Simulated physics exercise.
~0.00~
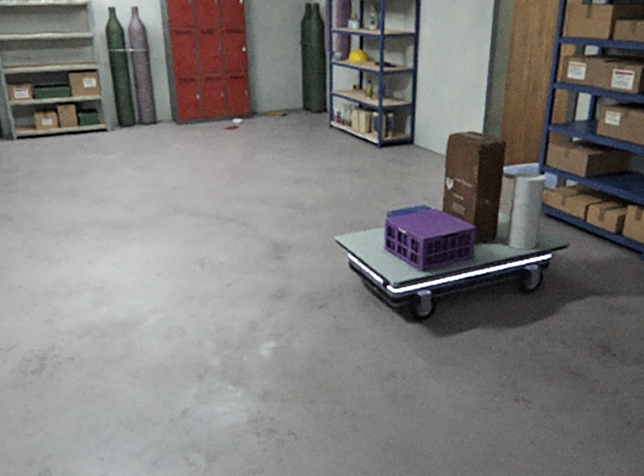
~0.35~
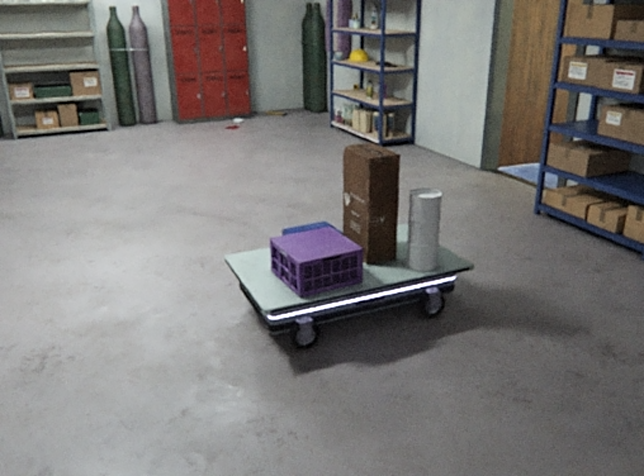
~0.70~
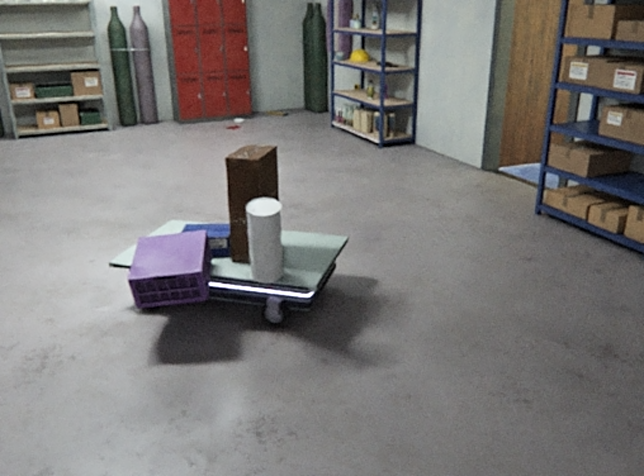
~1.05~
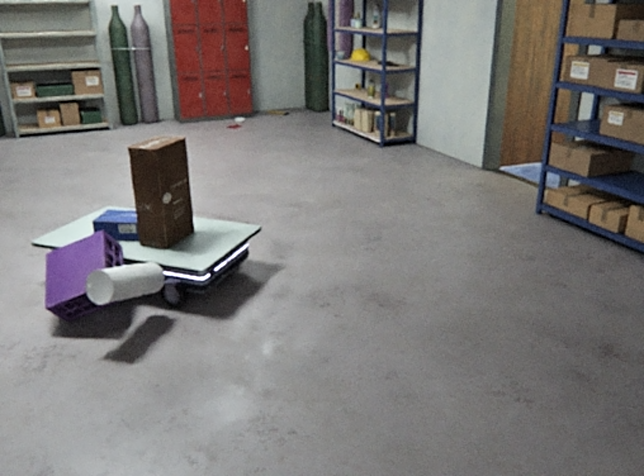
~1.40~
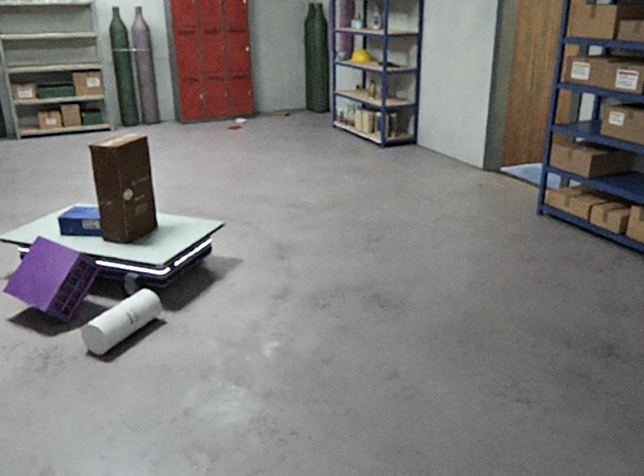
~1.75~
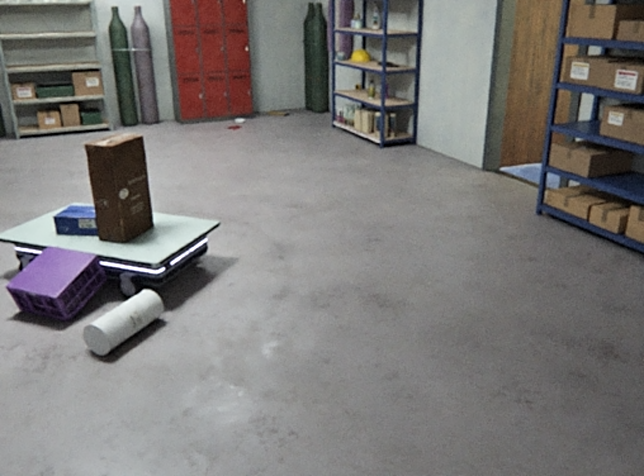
Purple crate and white canister falling off a robot cart rolling left and stopping, brown box and blue parcel staying aboard.
